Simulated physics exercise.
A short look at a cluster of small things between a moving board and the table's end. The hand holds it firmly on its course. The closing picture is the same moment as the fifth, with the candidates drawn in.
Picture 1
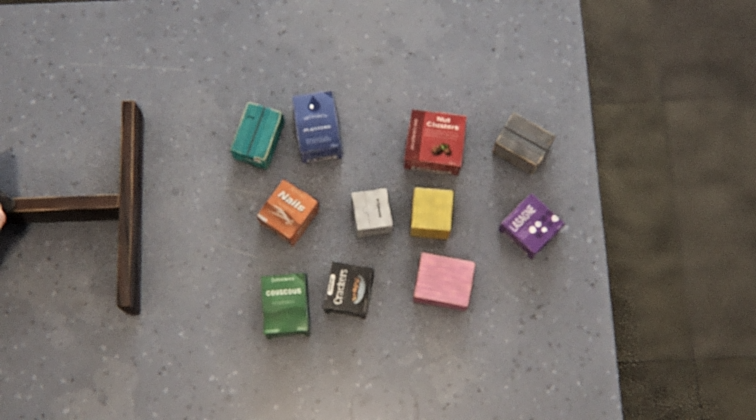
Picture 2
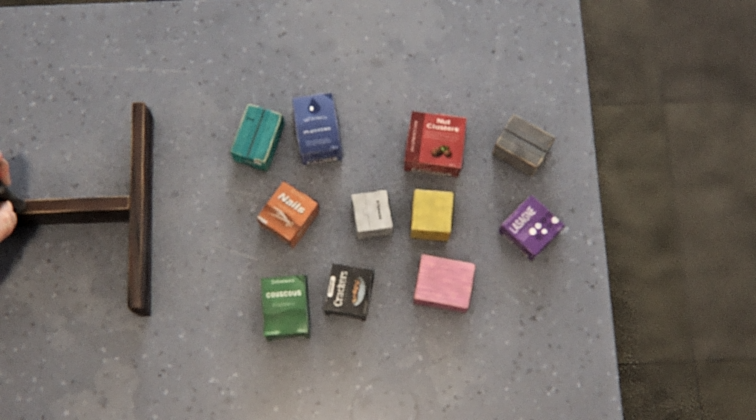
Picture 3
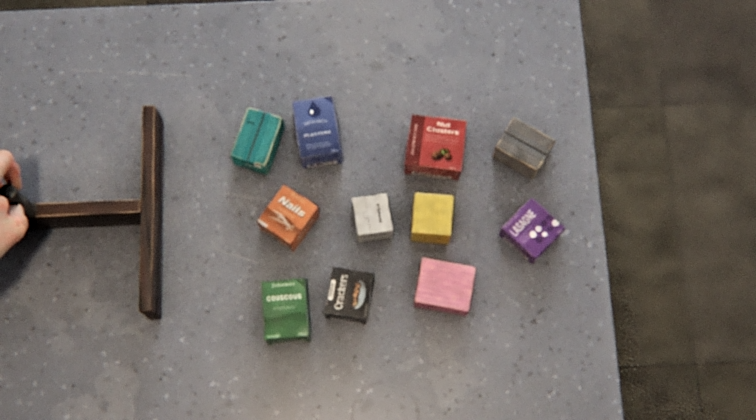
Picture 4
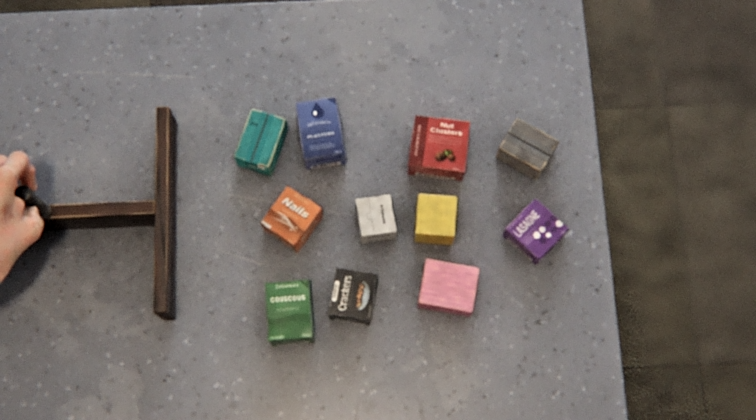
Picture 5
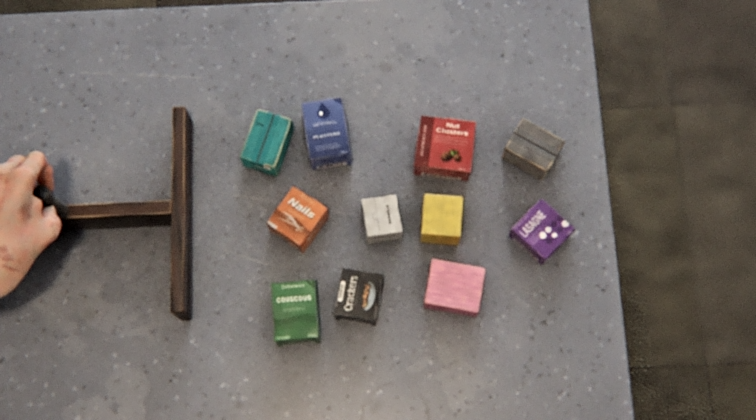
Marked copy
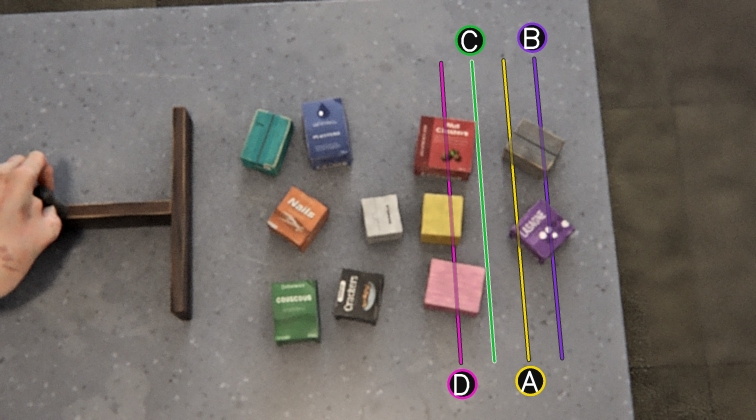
A hand pushes a dark wooden board slowly right toward a cluster of small colourful boxes.
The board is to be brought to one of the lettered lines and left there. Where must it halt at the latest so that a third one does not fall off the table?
It can go as far as C.
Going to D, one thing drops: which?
The grey box.
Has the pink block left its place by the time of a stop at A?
By then, yes.
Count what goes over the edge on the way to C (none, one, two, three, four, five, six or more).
In all, two.
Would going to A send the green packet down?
No.
On the marked copy, A at (516, 204); B at (548, 202); C at (483, 205); D at (451, 207).
Taking C. A third of the way, board (288, 201); green packet (321, 317); black packet (367, 296).
Two thirds of the way, board (397, 196); grey box (566, 145); purple packet (556, 231).
When it is over, board (480, 193); purple packet over the edge; grey box over the edge; two fallen.
As for the rest, A drops five; B drops seven; D is within the limit but short.
